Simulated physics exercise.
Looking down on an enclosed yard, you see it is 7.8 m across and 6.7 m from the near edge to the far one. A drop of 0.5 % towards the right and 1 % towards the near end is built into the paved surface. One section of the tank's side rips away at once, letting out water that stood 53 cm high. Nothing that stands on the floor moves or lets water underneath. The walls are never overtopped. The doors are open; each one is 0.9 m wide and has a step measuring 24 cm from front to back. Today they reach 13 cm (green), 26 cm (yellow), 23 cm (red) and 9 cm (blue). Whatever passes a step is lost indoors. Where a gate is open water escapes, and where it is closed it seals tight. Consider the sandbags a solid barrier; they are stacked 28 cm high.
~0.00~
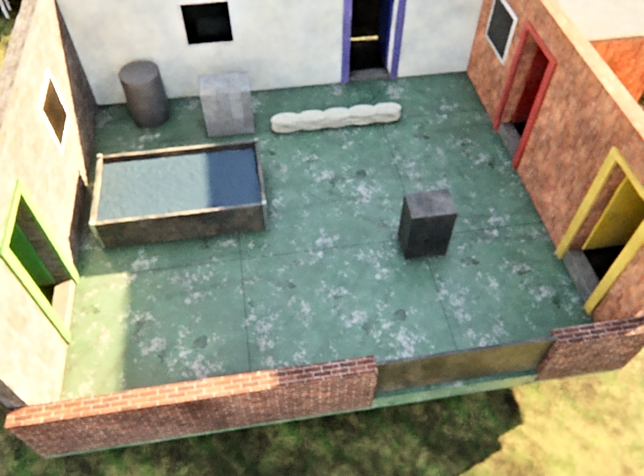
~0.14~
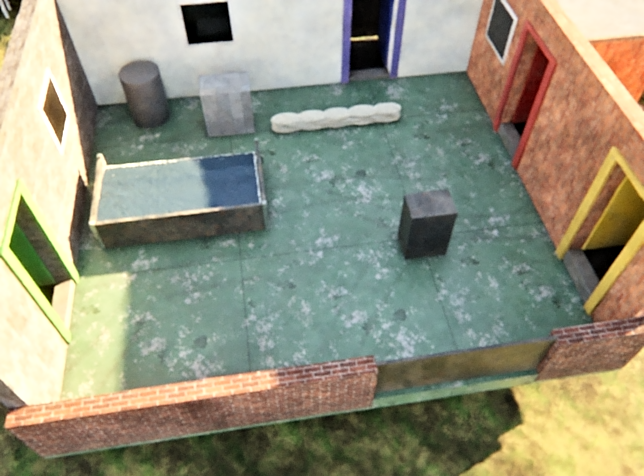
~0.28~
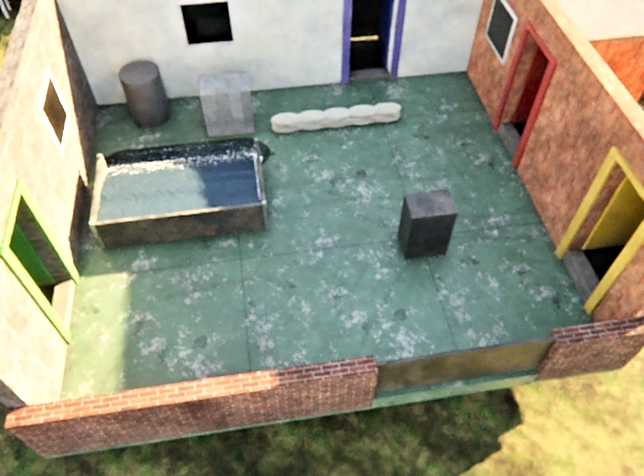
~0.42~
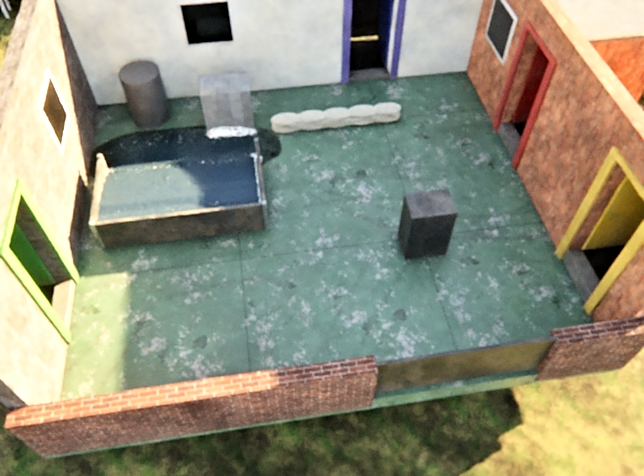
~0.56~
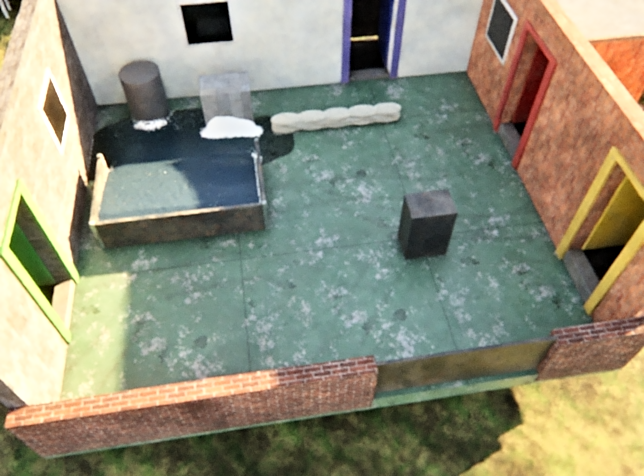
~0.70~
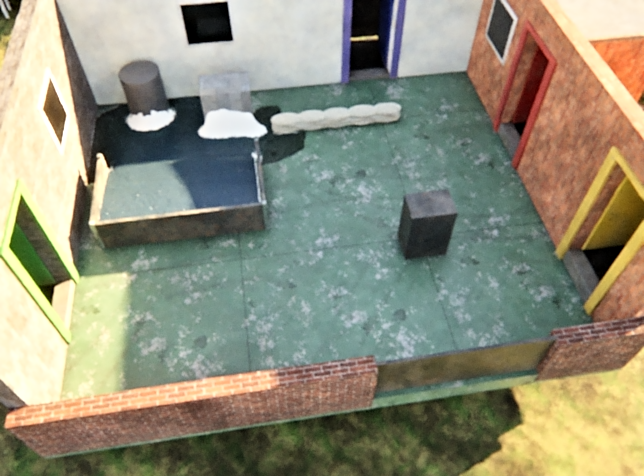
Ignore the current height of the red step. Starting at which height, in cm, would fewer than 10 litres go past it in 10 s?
Starting at roughly 6 cm.
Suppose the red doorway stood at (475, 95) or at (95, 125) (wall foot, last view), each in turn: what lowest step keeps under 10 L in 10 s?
About 14.5 cm, then about 29 cm.
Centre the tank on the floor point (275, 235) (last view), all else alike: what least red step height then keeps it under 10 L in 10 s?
At least some 12.0 centimetres tall.
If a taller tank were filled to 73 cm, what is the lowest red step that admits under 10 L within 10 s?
9.5 cm.
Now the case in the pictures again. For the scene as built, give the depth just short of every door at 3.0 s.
Green door 0 cm, yellow door 0 cm, red door 0 cm, blue door 6 cm.
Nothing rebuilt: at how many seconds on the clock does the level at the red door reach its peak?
Some 4.5 s, more or less.
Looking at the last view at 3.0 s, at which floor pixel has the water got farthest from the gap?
Around (481, 122).
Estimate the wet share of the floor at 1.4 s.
Roughly 15 percent of the floor.
After 1.4 s water covers 15 % of the floor, deepest (38 cm) near (161, 129); it has not reached the red door.
After 3.0 s water covers 40 % of the floor, deepest (28 cm) near (134, 114); it has not reached the red door.
After 10.0 s water covers 75 % of the floor, deepest (12 cm) near (593, 350); 7 cm at the red door, 0 litres in over its 23 cm step.
At the red door as built, the water arrived by 3.2 s and peaked near 9 cm at 4.4 s.
Run again over the same 10 s with other heights there, 14 litres in over 5.5 cm, 7 litres over 6.5 cm. The limit of 10 litres is kept from about 6 cm up.
